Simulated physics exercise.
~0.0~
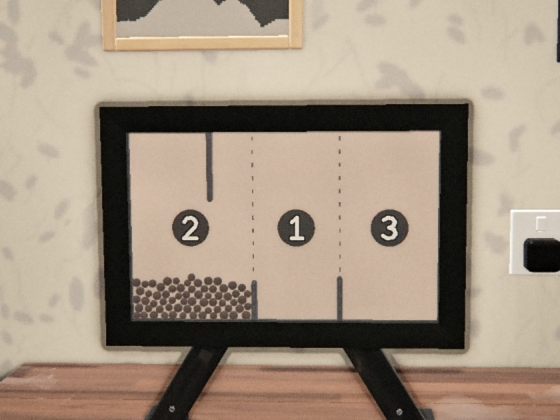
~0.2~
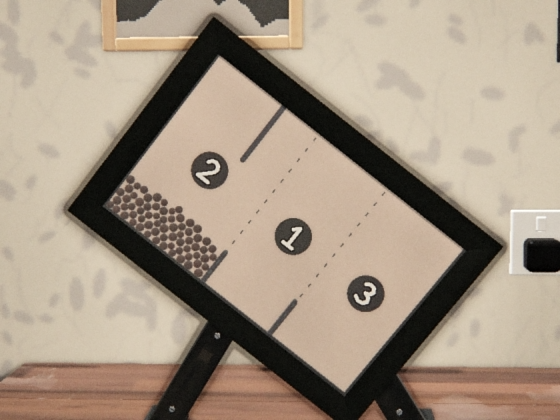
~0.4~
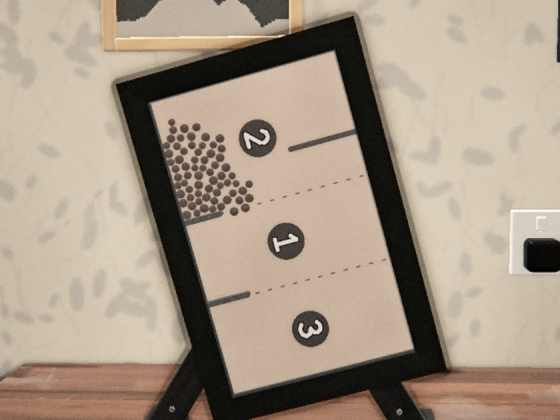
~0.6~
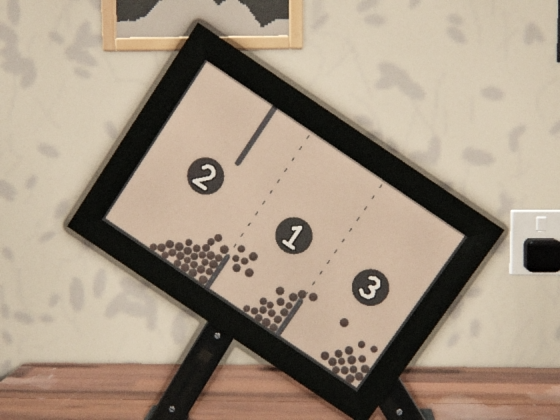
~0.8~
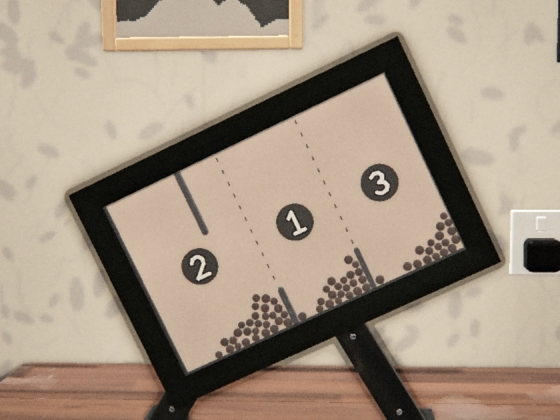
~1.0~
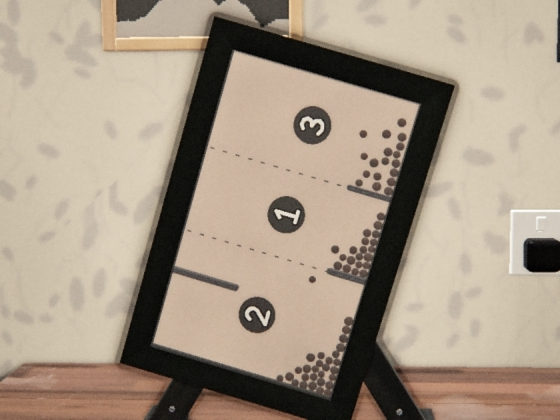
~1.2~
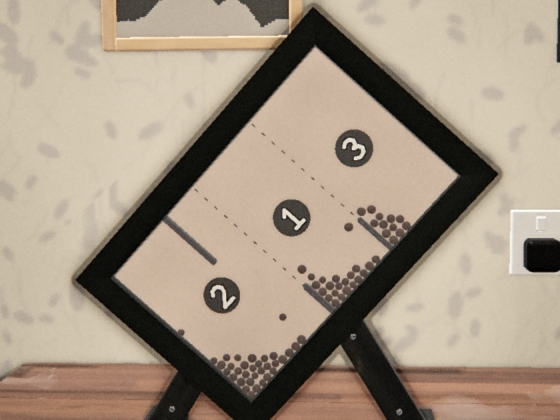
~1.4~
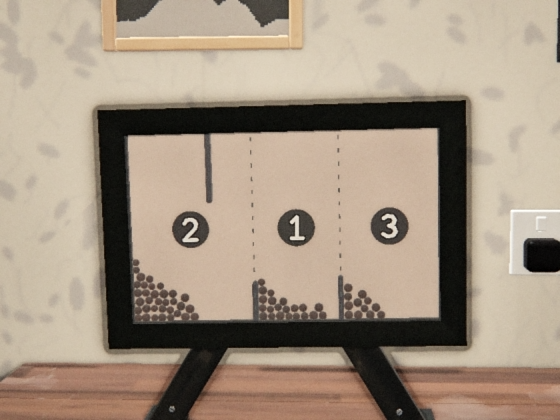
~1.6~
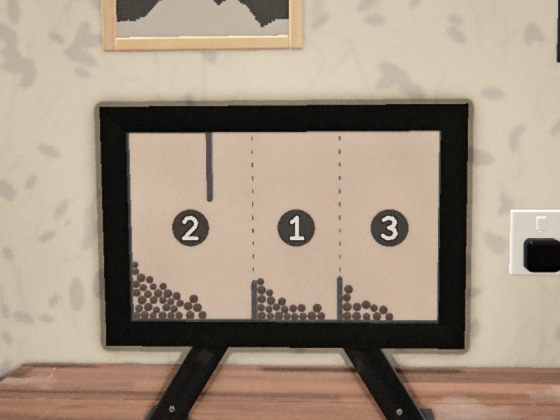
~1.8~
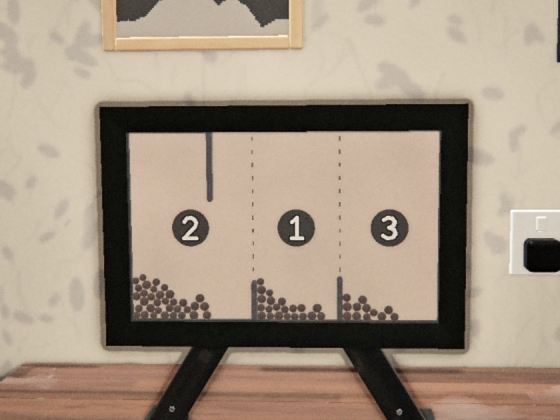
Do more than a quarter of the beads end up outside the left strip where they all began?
Yes, about half of them finish in the middle and right strips, while the rest lie in the left strip.
